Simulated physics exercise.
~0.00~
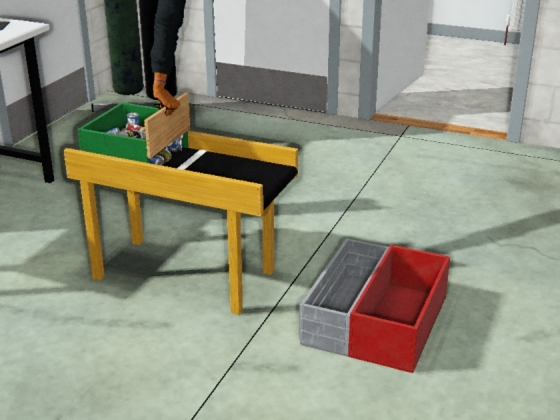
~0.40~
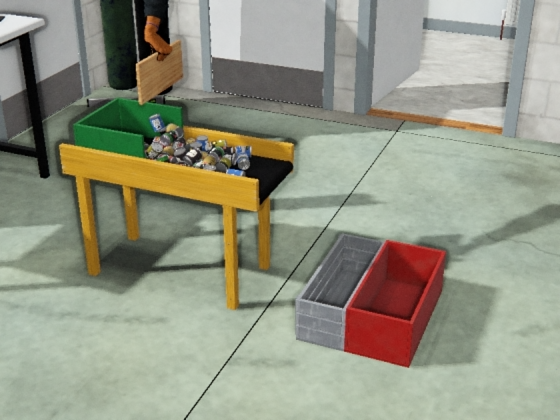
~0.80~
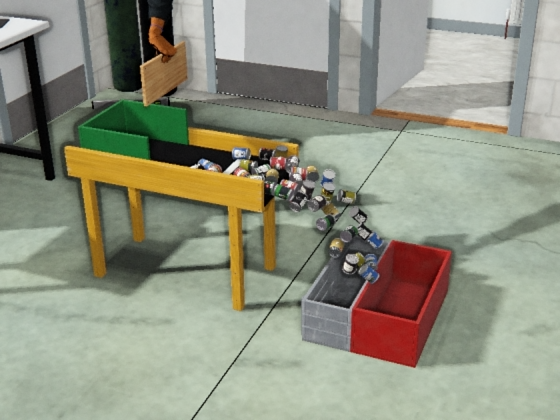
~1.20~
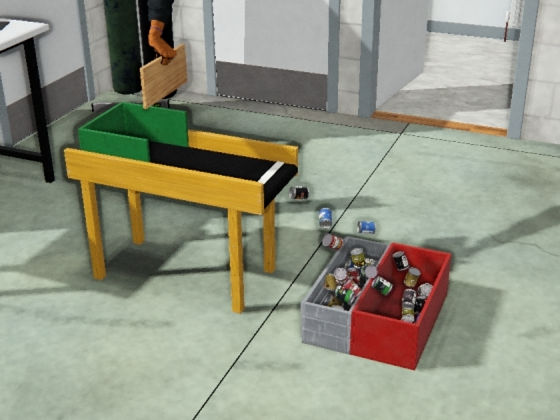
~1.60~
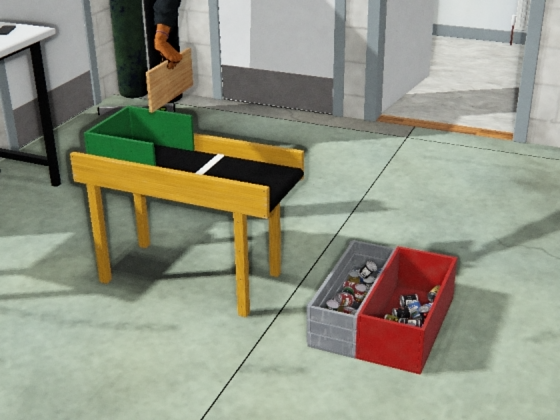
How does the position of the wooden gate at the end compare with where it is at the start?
At the start the gate stands down at the belt side of the green pen, holding back the tins. At the end it is held upright by the orange hand, raised clear above the pen and belt.
